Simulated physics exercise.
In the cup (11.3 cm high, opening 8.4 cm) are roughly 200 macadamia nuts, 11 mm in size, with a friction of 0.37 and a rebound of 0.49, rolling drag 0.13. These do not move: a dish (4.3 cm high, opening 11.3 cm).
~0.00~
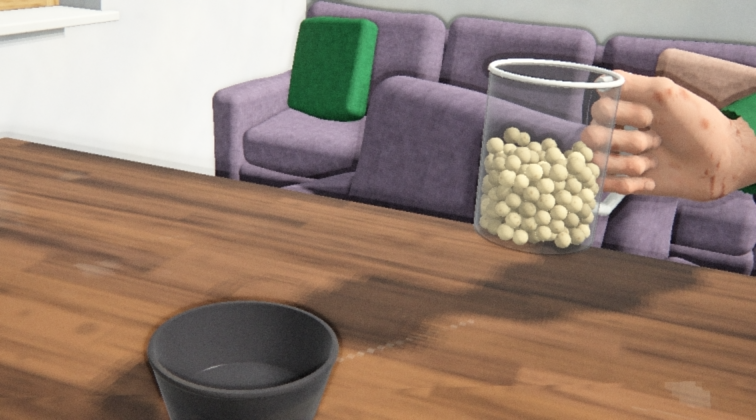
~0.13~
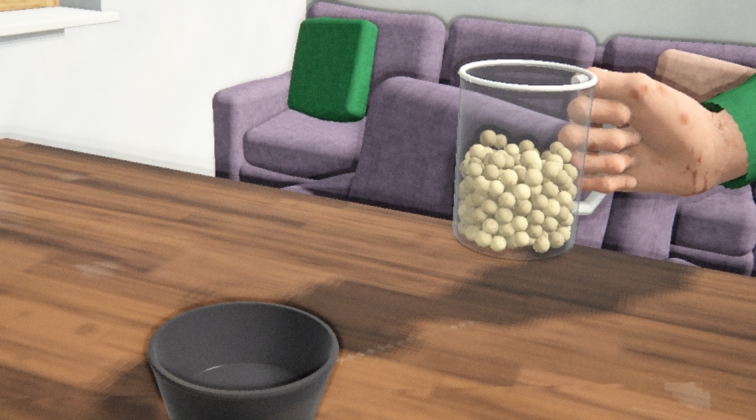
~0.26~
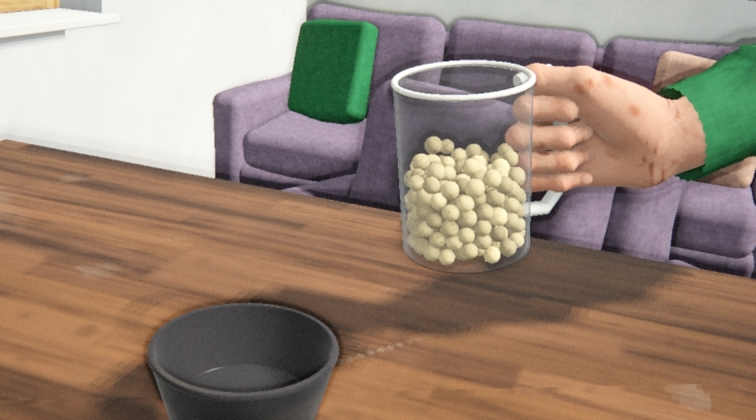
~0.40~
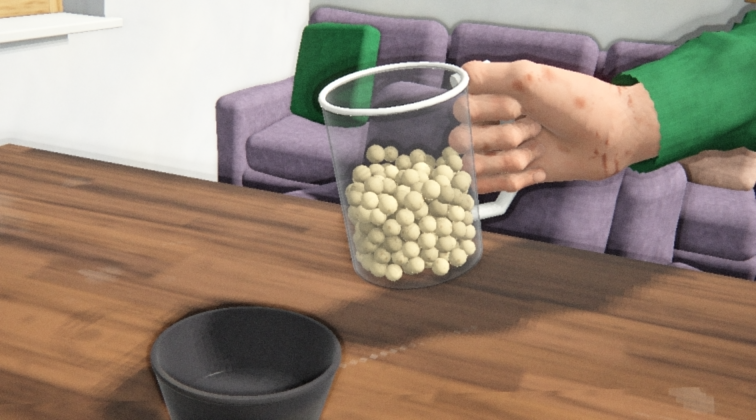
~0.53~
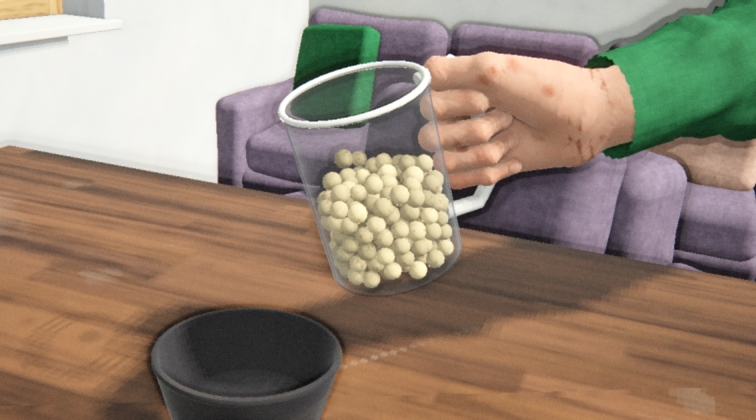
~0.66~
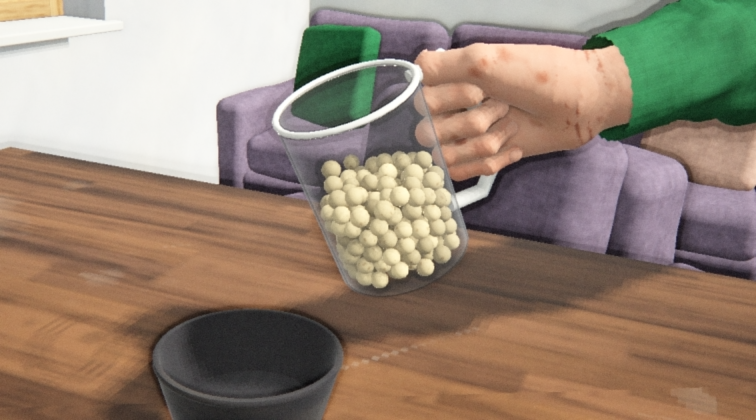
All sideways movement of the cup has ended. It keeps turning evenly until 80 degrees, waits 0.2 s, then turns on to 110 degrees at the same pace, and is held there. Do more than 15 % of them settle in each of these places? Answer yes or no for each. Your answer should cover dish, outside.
Dish - yes, outside everything - no.
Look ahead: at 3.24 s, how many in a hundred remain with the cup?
Close to 50 per cent, I'd reckon.
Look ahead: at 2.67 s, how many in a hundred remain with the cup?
About 100 percent of the load.
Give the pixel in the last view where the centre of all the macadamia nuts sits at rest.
(244, 389), roughly.
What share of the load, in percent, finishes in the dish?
Estimate: About 100 %.
Then, at 1.43 s, tilt 57 degrees; cup 100 %; middle of all pieces near (401, 203).
After 2.08 s, tilt 80 degrees; cup 100 %; middle of all pieces near (402, 196).
After 2.67 s, tilt 95 degrees; cup 100 %; middle of all pieces near (401, 194).
Then, at 3.24 s, tilt 110 degrees; cup 50 %, dish 45 %, in the air 5 %; middle of all pieces near (304, 305).
In the end, at 4.4 s, cup 0 %, outside 0 %, dish 100 %.
